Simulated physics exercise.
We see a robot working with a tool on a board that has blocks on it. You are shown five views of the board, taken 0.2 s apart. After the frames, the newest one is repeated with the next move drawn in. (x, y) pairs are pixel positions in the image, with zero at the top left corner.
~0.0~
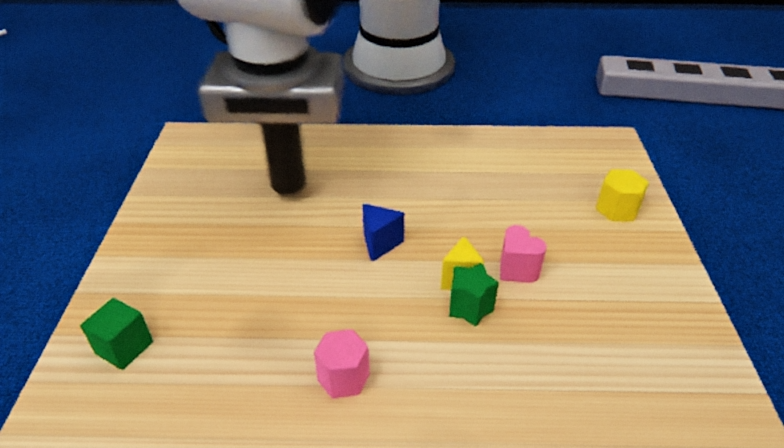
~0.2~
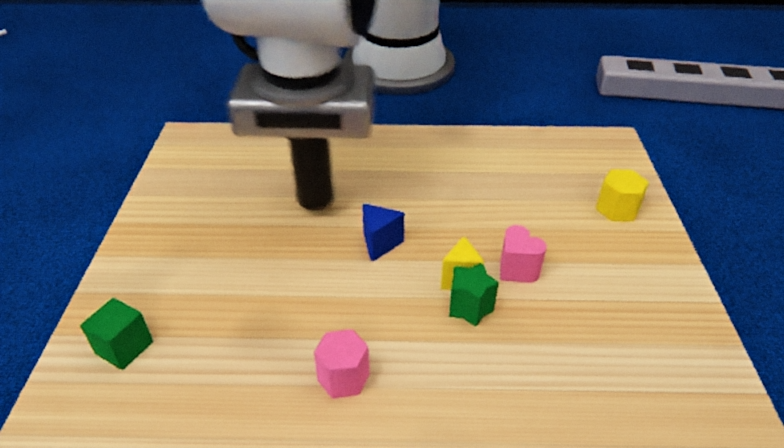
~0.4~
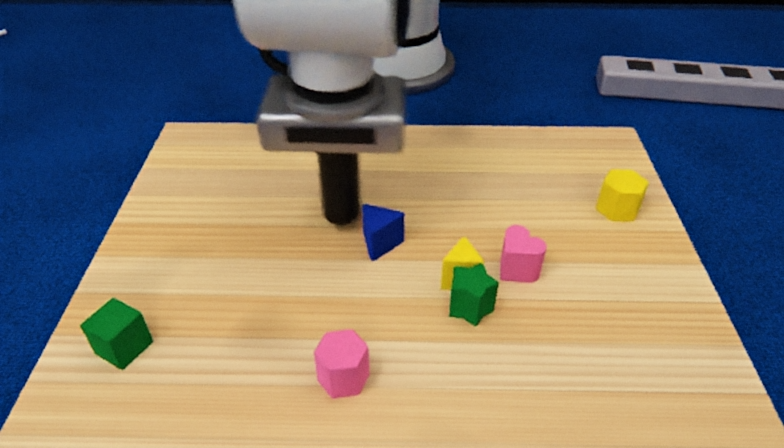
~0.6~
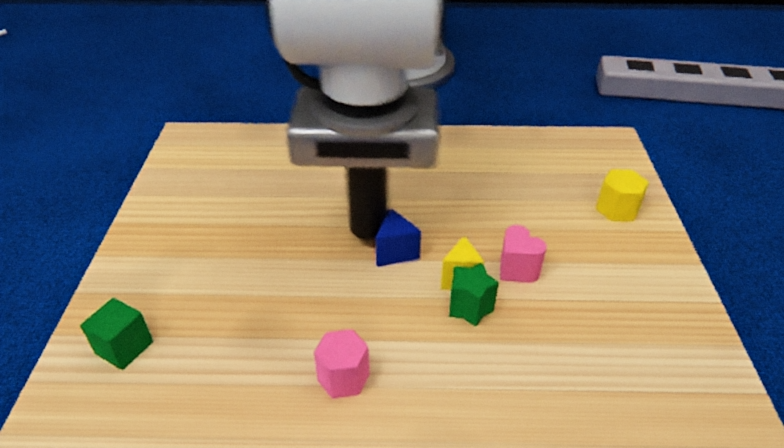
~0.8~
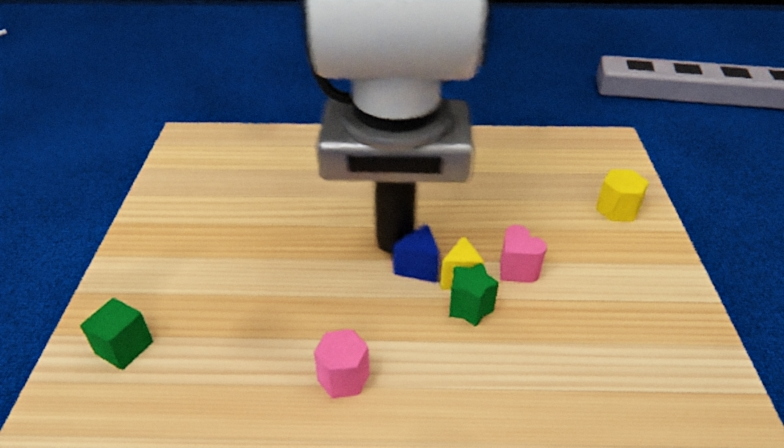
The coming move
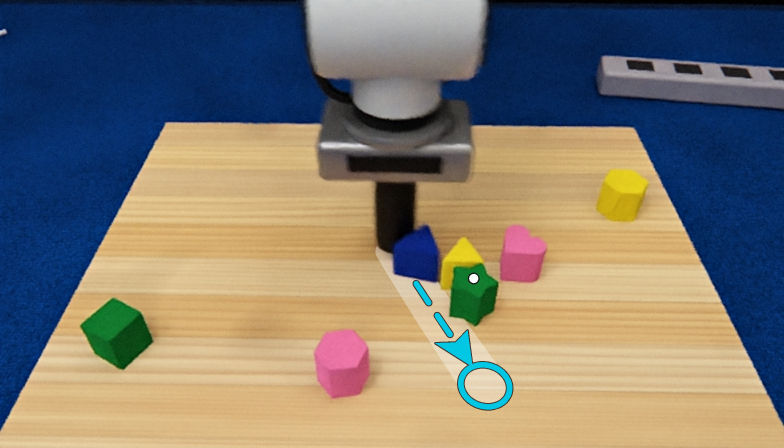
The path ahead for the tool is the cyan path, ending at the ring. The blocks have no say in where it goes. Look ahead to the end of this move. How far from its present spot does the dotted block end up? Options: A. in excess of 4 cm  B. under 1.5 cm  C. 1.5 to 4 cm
I'll go with C - 1.5 to 4 cm.
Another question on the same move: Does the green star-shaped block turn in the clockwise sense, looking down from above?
It seems not.
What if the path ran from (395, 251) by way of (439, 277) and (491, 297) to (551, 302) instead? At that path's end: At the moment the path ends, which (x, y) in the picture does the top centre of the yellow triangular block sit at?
I expect it at (592, 270).
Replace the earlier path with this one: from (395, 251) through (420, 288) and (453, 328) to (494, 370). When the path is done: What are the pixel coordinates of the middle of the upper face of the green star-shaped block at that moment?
My best guess is (510, 291).
The line goes straight from (395, 251) to (485, 385); the dot is on the green star-shaped block.
On the path given first. One third of the way, tool (421, 281); blue triangular block (450, 280); yellow triangular block (470, 254), turned 40° anticlockwise; green star-shaped block (491, 287), turned 20° anticlockwise.
Two thirds of the way, tool (451, 325); blue triangular block (489, 325), turned 20° anticlockwise; yellow triangular block (471, 255), turned 45° anticlockwise; green star-shaped block (502, 290), turned 35° anticlockwise.
At the end, tool (487, 376); blue triangular block (534, 356), turned 55° anticlockwise; yellow triangular block (471, 255), turned 45° anticlockwise; green star-shaped block (502, 290), turned 35° anticlockwise; pink heart block unmoved.
